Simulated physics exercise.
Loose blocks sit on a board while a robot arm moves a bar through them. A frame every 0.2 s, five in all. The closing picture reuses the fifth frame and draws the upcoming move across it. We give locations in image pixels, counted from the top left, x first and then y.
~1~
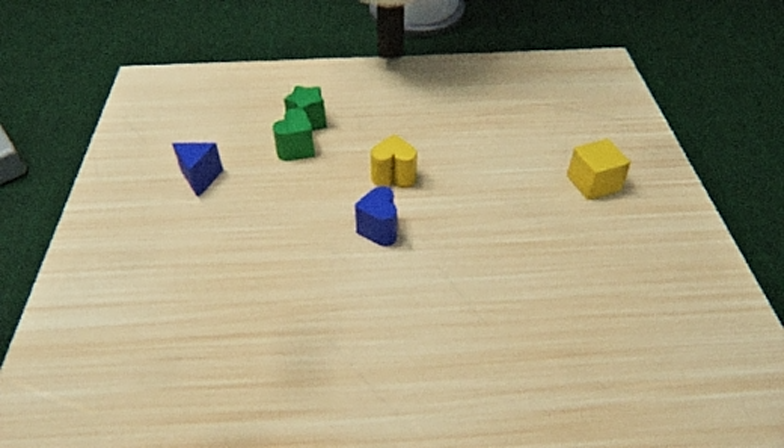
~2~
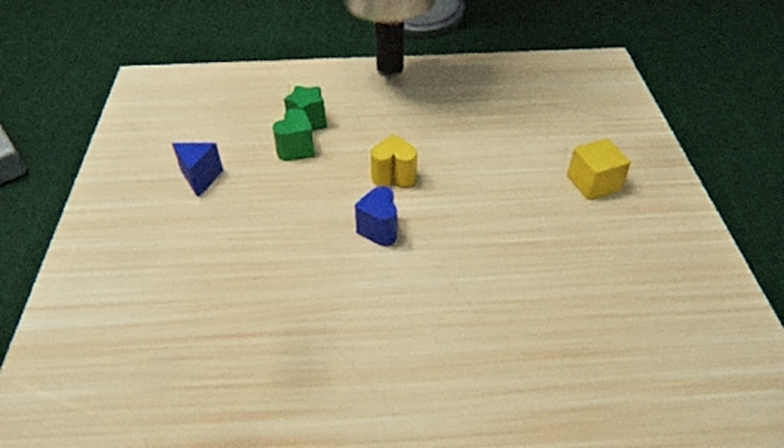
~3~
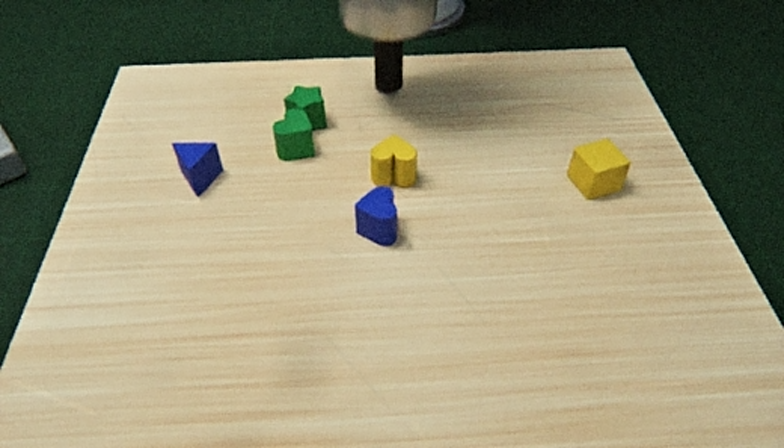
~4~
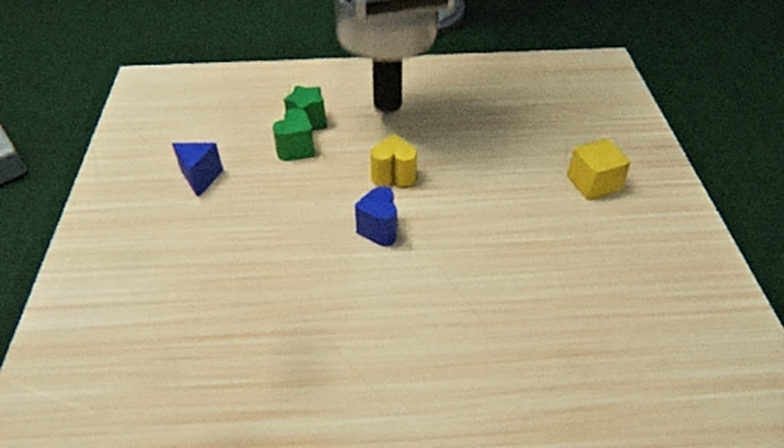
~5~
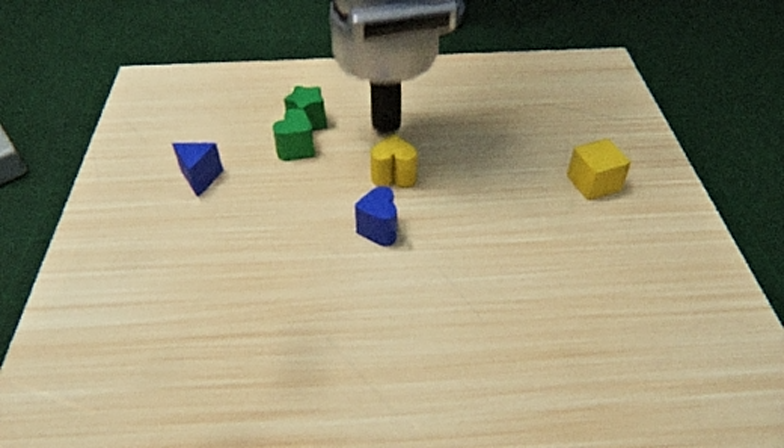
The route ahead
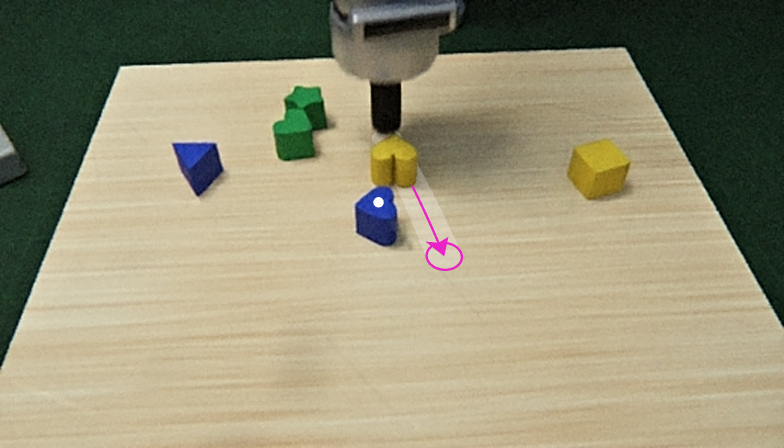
On a wooden board, a robot arm moves its dark bar toward the still yellow heart block.
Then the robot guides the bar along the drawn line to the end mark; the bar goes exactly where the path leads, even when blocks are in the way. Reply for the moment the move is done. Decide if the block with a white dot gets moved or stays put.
It shifts.
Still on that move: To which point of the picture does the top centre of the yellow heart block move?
Its top middle is near (390, 189).
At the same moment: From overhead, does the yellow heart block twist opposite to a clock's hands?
I'd say no.
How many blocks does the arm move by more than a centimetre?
The answer is two blocks.
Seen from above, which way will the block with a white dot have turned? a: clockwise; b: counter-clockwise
(b)
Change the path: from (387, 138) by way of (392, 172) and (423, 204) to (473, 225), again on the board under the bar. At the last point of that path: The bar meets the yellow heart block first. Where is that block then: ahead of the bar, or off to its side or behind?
Expect to find it next to or behind the bar.
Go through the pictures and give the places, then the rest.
Bar tip at (391, 53); block tops, green star block at (305, 95); blue heart block at (379, 202); yellow heart block at (394, 148), in the first picture.
Bar at (390, 69); blocks unchanged, in the second picture.
Bar at (389, 86); blocks unchanged, in the third picture.
Bar at (388, 105); blocks unchanged, in the fourth picture.
Bar at (386, 126); green star block at (305, 95); blue heart block at (379, 202); yellow heart block at (394, 148), in the fifth picture.
Path on the board, in a line from (387, 138) to (444, 256); the dot is on the blue heart block.
What follows on the original path. One third of the way, bar at (406, 161); yellow heart block at (394, 168), turned 40° clockwise.
Two thirds of the way, bar at (425, 199); blue heart block at (364, 214), turned 35° anticlockwise; yellow heart block at (391, 189), turned 115° clockwise.
At the end, bar at (445, 244); green star block in place; blue heart block at (363, 214), turned 35° anticlockwise; yellow heart block at (390, 189), turned 115° clockwise.
